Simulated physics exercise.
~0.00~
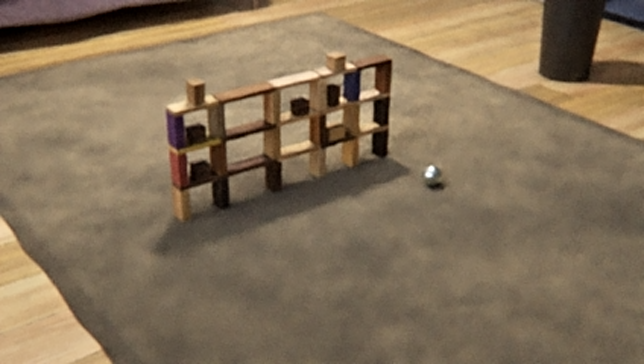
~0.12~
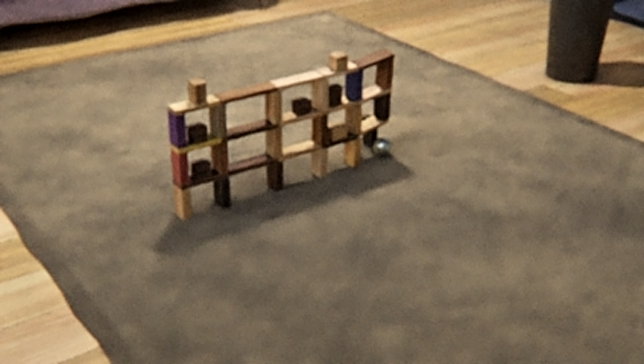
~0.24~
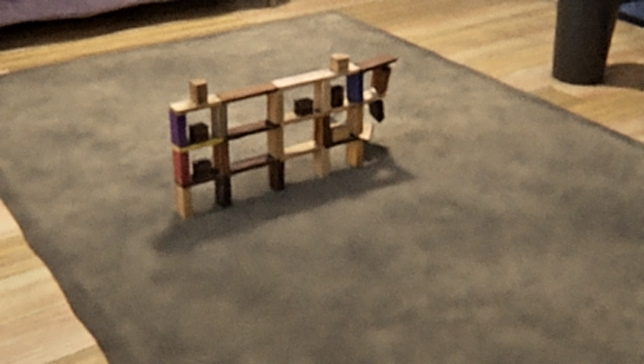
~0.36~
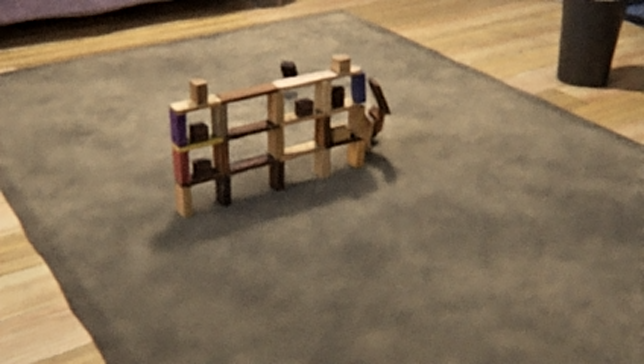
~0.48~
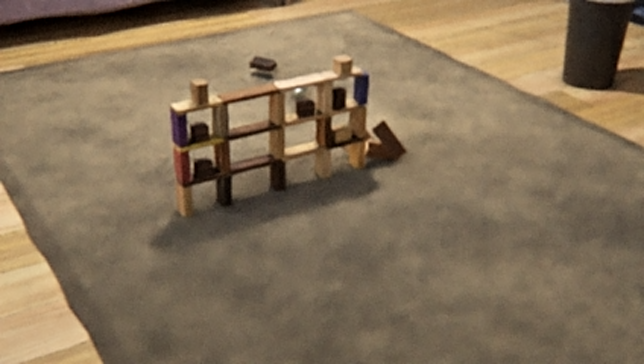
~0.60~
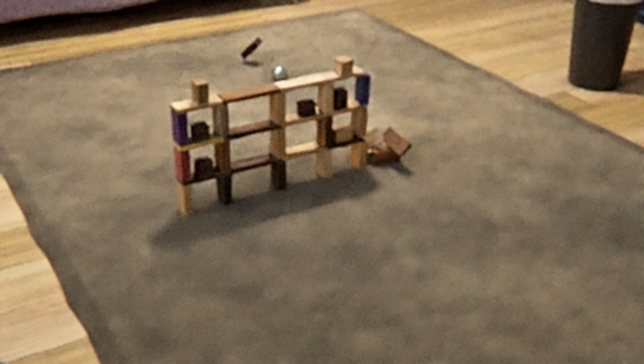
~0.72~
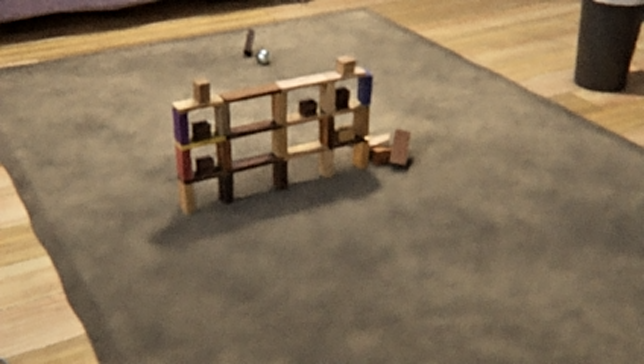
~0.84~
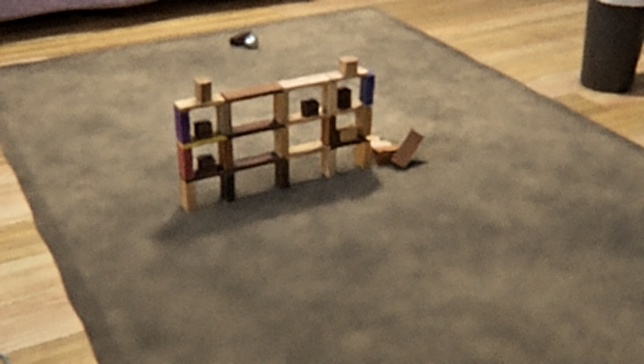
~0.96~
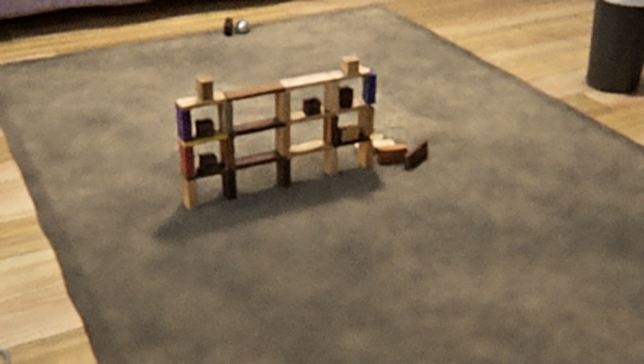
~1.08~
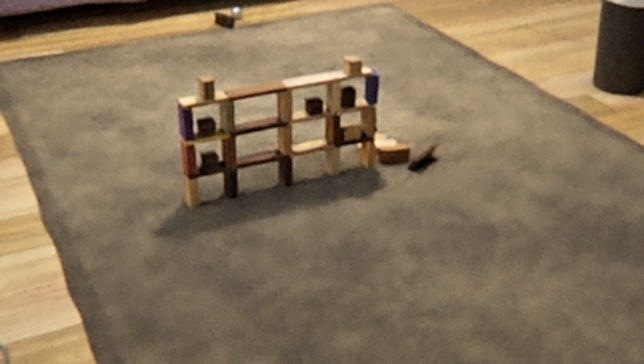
A small steel ball rolls across a grey-brown rug on a wooden floor, seen from above at an angle, toward a long, three-storey frame of wooden blocks and planks with a dark bin standing at upper right. It strikes the foot of the frame's right end and knocks out the dark post there. The end bay sags and collapses, its planks dropping into a small heap beside the frame. The ball rolls on behind, toward the rug's far edge, with a dark block tumbling along near it. The rest stays standing, purple, red and blue posts included.
